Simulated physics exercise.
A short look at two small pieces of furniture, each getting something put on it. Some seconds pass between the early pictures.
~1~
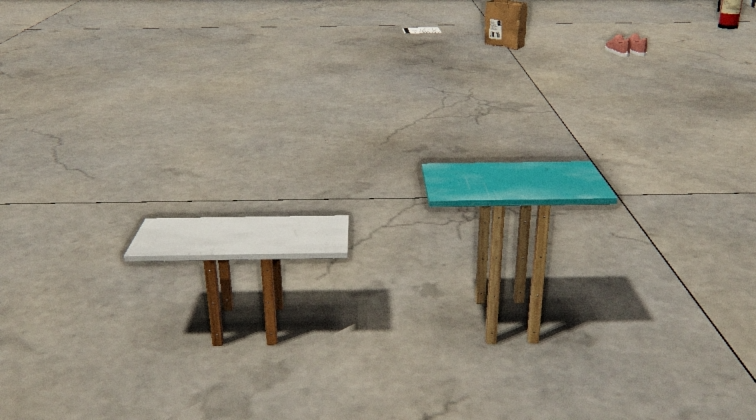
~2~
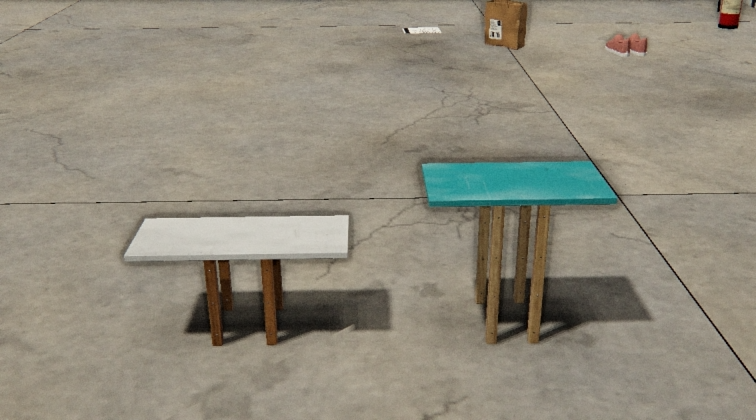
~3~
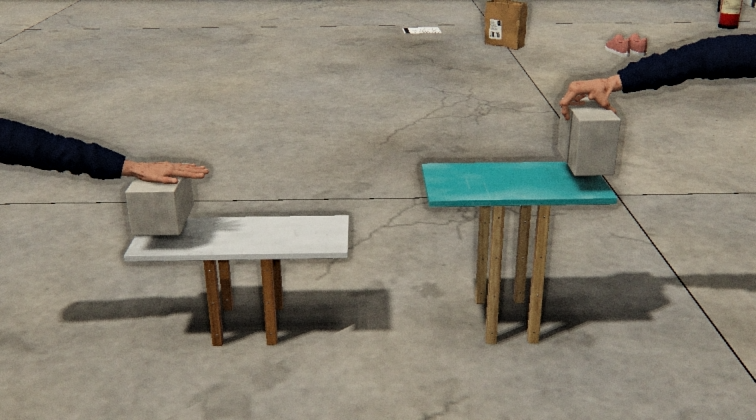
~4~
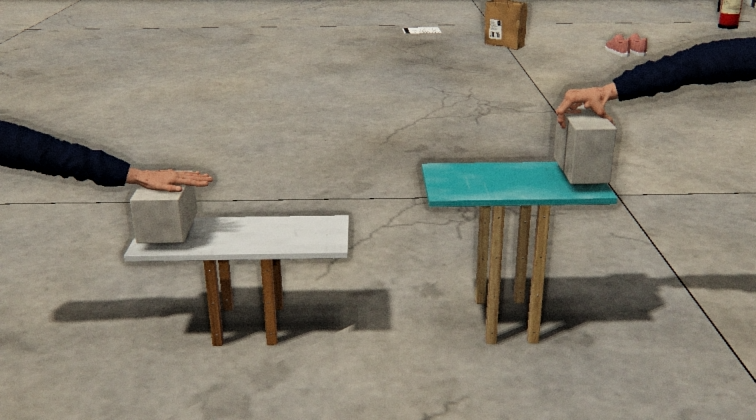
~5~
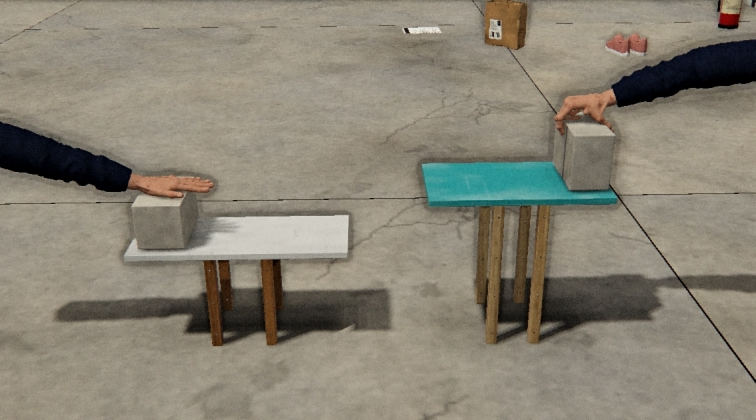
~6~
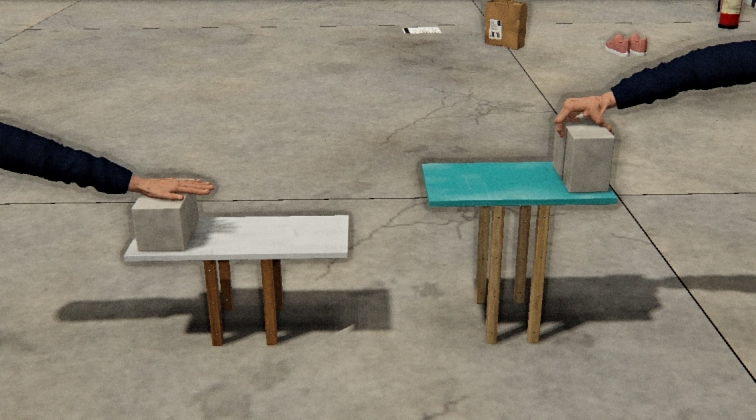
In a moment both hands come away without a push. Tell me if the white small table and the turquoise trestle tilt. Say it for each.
The white small table tips up and the turquoise trestle tips up.
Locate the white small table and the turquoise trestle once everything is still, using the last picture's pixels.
The white small table around (153, 252); the turquoise trestle around (668, 249).
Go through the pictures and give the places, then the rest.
The first frame shows white small table (242, 238); turquoise trestle (514, 183).
The second frame shows turquoise trestle (514, 183).
The third frame shows still on the way; white small table (242, 238); right slab (587, 135).
The fourth frame shows still on the way; turquoise trestle (514, 183); left slab (165, 206).
The fifth frame shows still on the way; white small table (242, 238); right slab (582, 150).
The sixth frame shows in place, still held; white small table (242, 238); turquoise trestle (514, 183); left slab (167, 214).
Then, 0.58 s past the last view, white small table leaning 47° off how it started near (158, 247); turquoise trestle leaning 26° off how it started near (586, 186).
Finally, the white small table goes over, near (153, 253); the turquoise trestle goes over, near (668, 249).
